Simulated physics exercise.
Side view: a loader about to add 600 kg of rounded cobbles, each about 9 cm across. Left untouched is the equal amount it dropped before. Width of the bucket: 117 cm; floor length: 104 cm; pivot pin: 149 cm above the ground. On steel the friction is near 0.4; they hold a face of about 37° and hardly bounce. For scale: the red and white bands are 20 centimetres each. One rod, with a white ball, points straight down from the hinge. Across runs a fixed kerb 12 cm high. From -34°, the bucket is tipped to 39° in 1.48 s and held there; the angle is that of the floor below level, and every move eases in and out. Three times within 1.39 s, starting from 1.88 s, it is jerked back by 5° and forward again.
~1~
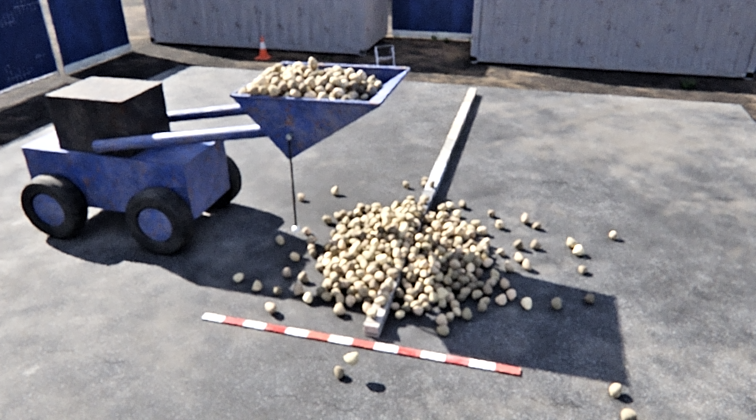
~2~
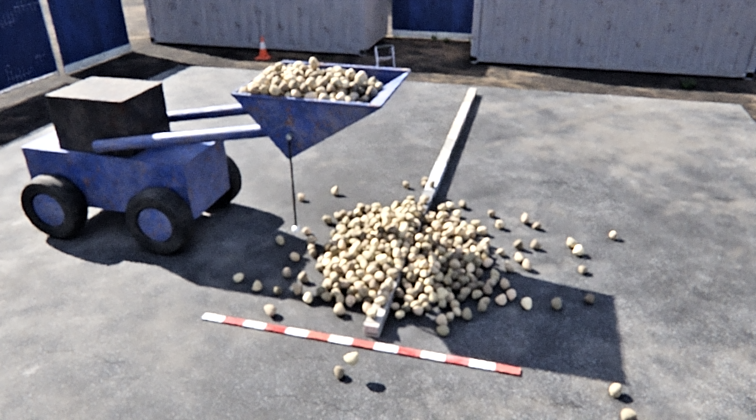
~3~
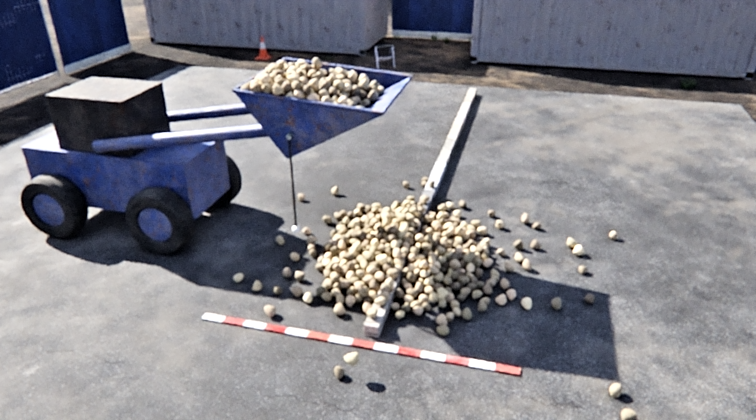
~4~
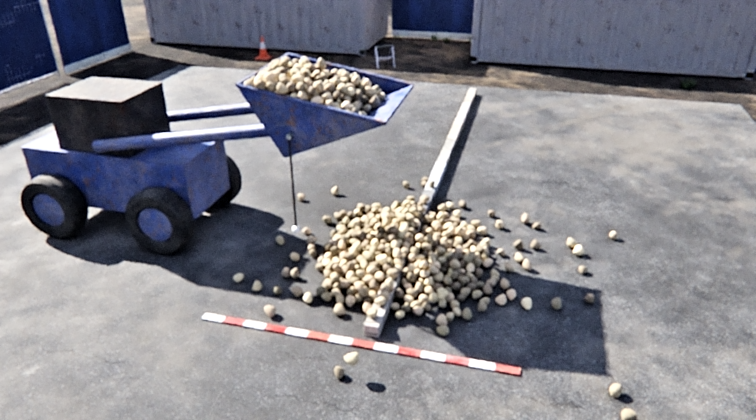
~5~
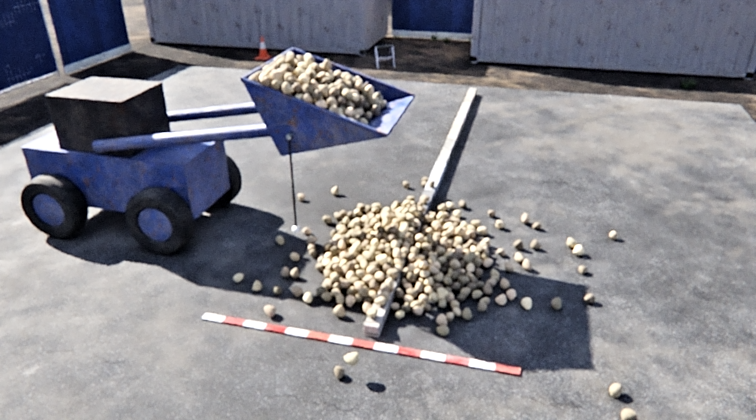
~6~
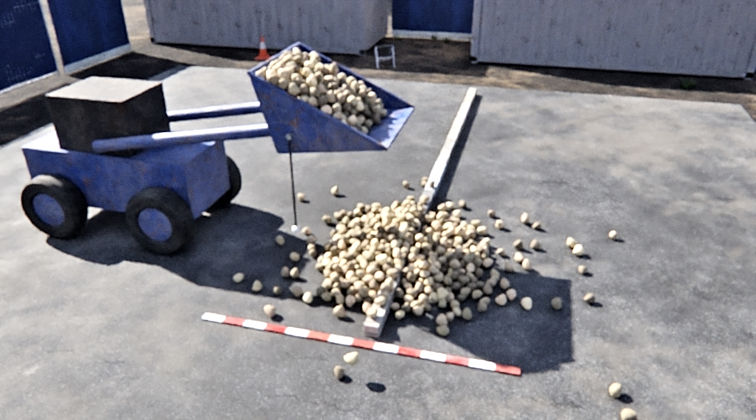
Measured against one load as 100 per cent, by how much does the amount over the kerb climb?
The amount climbs by some 82 per cent of a load.
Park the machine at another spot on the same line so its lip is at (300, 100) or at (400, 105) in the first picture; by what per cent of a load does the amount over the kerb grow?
Near 5 in a hundred, then near 95 in a hundred.
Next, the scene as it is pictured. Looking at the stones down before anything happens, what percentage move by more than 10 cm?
Close to 25 per cent.
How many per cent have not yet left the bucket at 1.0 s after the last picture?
Near 40 per cent of the load is held.
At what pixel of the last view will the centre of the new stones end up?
Roughly at pixel (441, 248).
Then, 0.5 s after the last picture the floor is at 28°; in per cent of one load, 98 in the bucket, 64 on this side of the kerb, 39 over the kerb; the foremost stones are at (591, 292).
Then, 1.0 s after the last picture the floor is at 39°; in per cent of one load, 42 in the bucket, 101 on this side of the kerb, 57 over the kerb; the foremost stones are at (591, 292).
Then, 3.1 s after the last picture the floor is at 39°; in per cent of one load, 0 in the bucket, 80 on this side of the kerb, 121 over the kerb; the foremost stones are at (604, 300).
Then, 5.9 s after the last picture the floor is at 39°; in per cent of one load, 0 in the bucket, 80 on this side of the kerb, 121 over the kerb; the foremost stones are at (604, 300). Net gain over the kerb, 82.
